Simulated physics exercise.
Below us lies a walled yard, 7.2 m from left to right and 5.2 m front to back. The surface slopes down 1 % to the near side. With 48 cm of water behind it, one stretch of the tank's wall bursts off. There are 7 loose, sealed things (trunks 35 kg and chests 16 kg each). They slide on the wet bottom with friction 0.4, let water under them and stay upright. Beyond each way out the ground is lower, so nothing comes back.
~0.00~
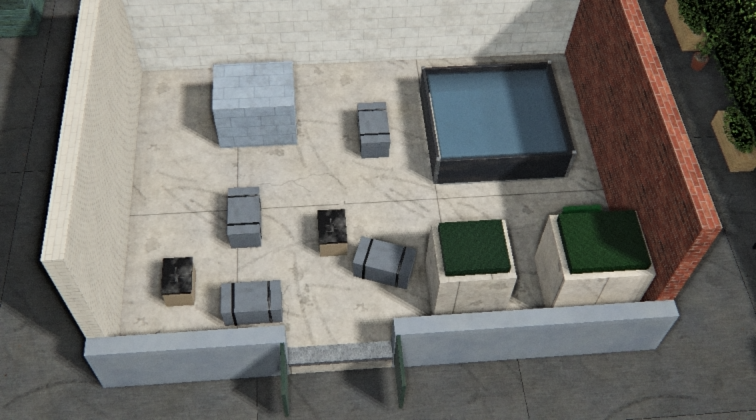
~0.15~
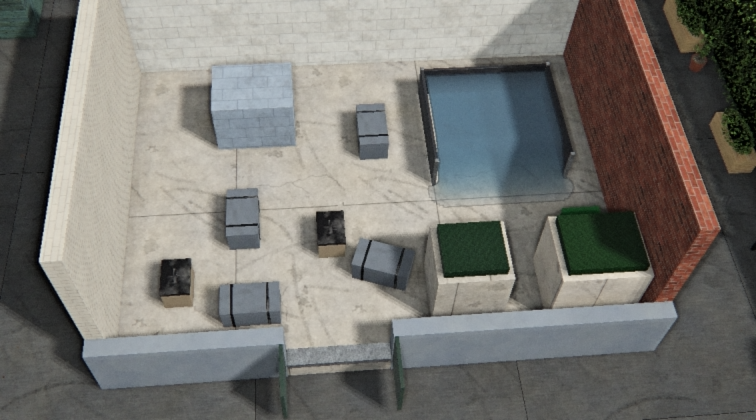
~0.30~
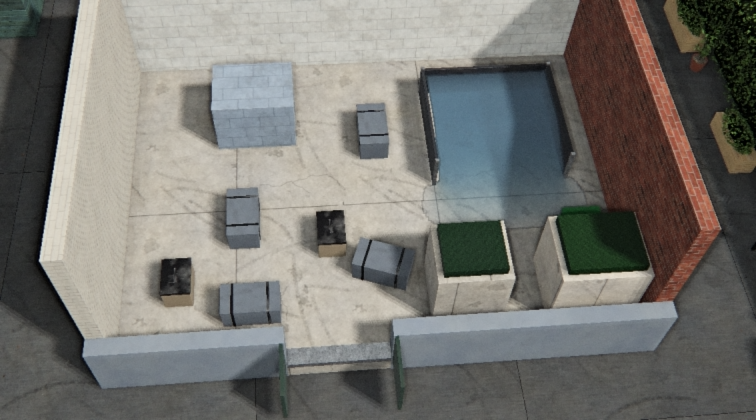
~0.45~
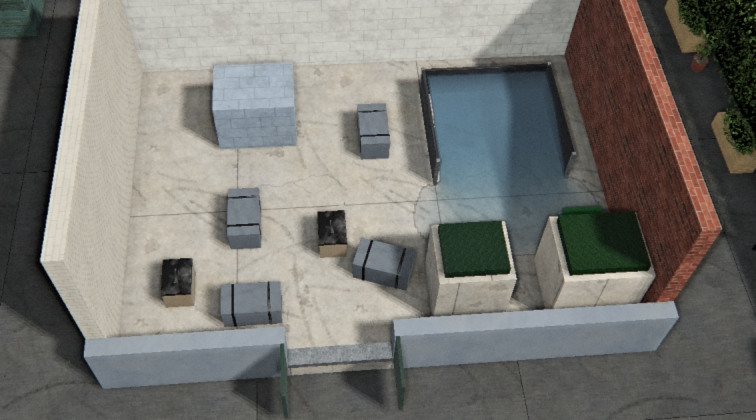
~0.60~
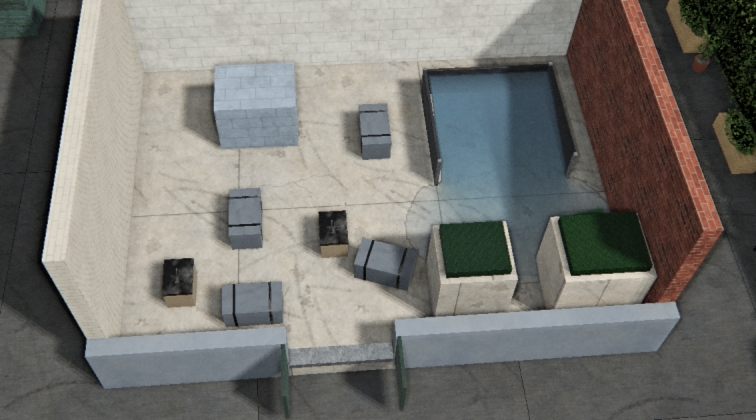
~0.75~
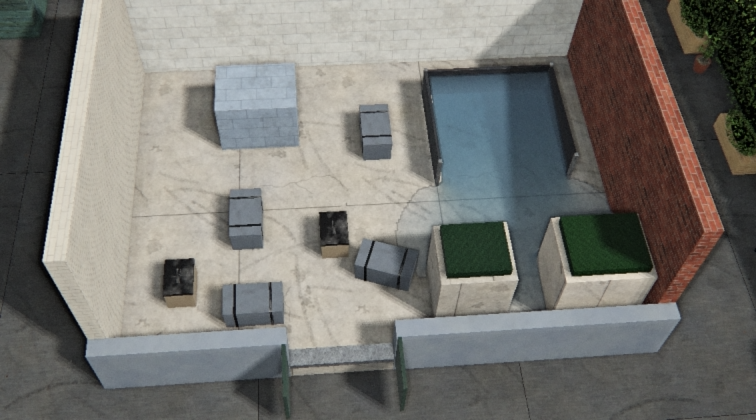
Water spreads from the dark-framed tank at the upper right of a walled yard seen from high above, its near side gone after the opening moments. Grey strapped trunks and small black-topped boxes stand to the left and centre, near a pale block, with two green-topped planters at lower right. The blue sheet widens towards and around the planters, while the boxes in view appear still and the camera barely shifts.
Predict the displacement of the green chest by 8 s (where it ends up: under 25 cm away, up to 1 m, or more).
Green chest gets carried off.
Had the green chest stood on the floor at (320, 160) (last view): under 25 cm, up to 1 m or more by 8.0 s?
It stays put.
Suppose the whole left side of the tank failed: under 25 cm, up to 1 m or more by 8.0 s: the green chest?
In that case the green chest holds its place.
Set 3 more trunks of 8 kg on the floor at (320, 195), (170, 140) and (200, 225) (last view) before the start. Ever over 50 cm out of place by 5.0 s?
In turn: Over, short of it, short of it.
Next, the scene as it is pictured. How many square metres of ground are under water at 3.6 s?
About 21 m2.
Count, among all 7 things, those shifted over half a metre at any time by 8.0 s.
3 of them.
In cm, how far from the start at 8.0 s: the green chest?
Roughly 400 cm.
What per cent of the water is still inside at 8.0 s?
Some 90 per cent remains.
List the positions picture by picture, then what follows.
The first frame shows the green chest at (585, 217), on the bottom; water covers 3.4 m2; 0 of 7 have shifted.
The second frame shows the green chest at (583, 218) rests on the ground; water covers 4.4 m2; 0 of 7 have shifted.
The third frame shows the green chest at (584, 218) rests on the ground; 5.5 m2 under water; 0 of 7 have shifted.
The fourth frame shows the green chest at (585, 219) rests on the ground; 6.6 m2 under water; 0 of 7 have shifted.
The fifth frame shows the green chest at (588, 224), on the bottom, 9 cm from its start; water covers 7.4 m2; 1 of 7 have shifted.
In the sixth frame, the green chest is out of sight; water covers 8.1 m2; 1 of 7 have shifted.
After 1.6 s the green chest is near (610, 220), 0.3 m from its start, afloat; 0 of 7 are out; 1 afloat.
After 3.6 s the green chest is near (586, 147), 1.3 m from its start, afloat; 0 of 7 are out; 1 afloat.
After 5.6 s the green chest is near (539, 52), 3.3 m from its start, afloat; 0 of 7 are out; 1 afloat.
After 8.0 s the green chest is near (414, 59), 3.9 m from its start, aground; 0 of 7 are out; 0 afloat.
